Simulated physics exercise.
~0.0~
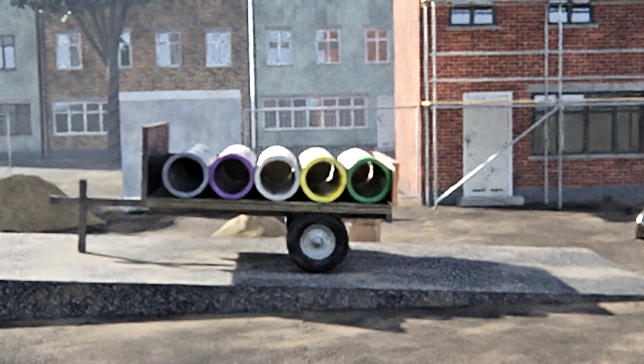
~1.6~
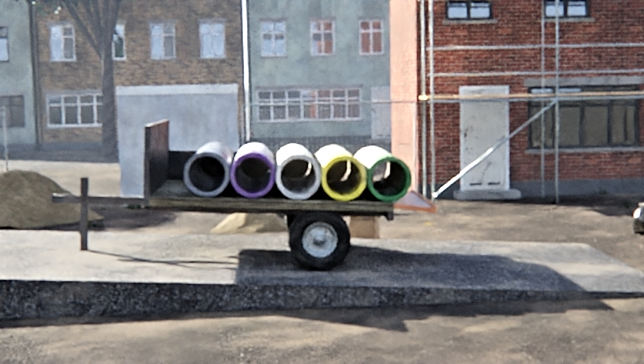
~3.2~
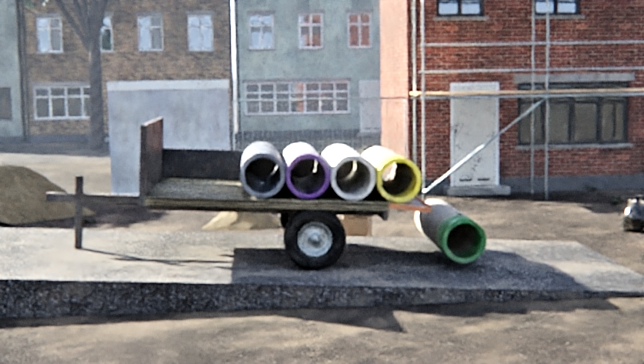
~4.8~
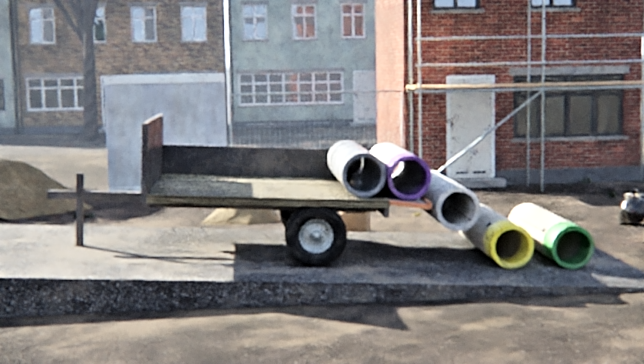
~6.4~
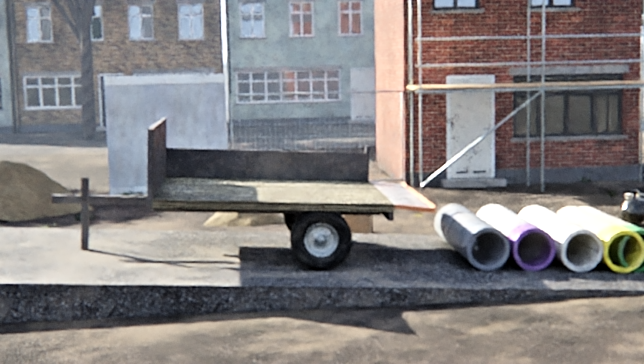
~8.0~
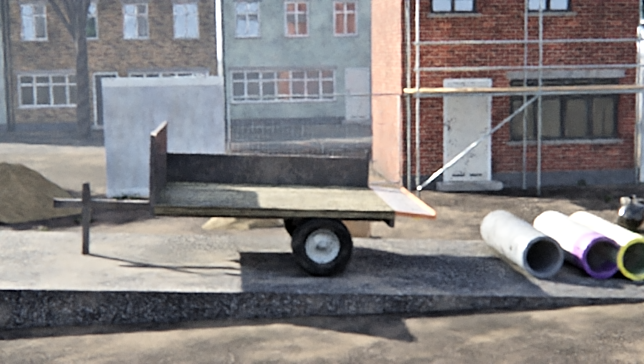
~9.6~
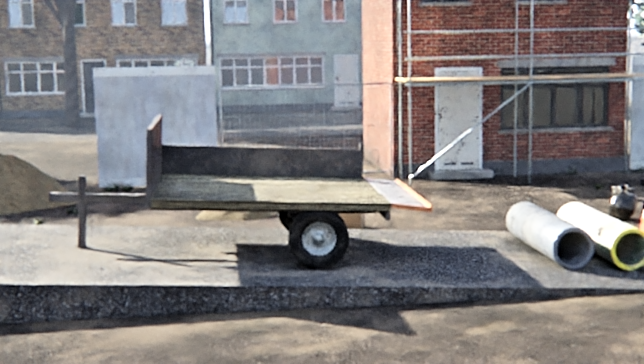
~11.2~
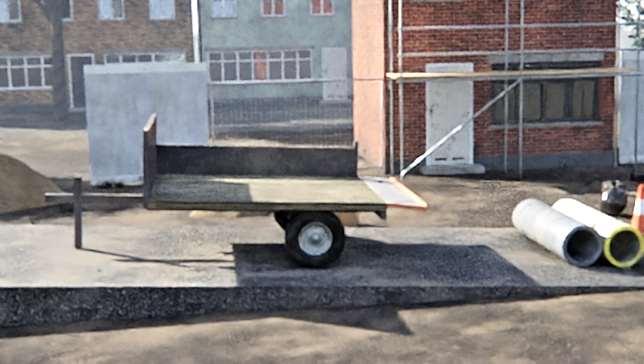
The clip shows five concrete pipes with differently coloured rims on a trailer beside a brick building with scaffolding. With the tailgate down, they roll right and drop off one after another, green first, then roll along the ground, leaving the bed empty and two still in view at right.
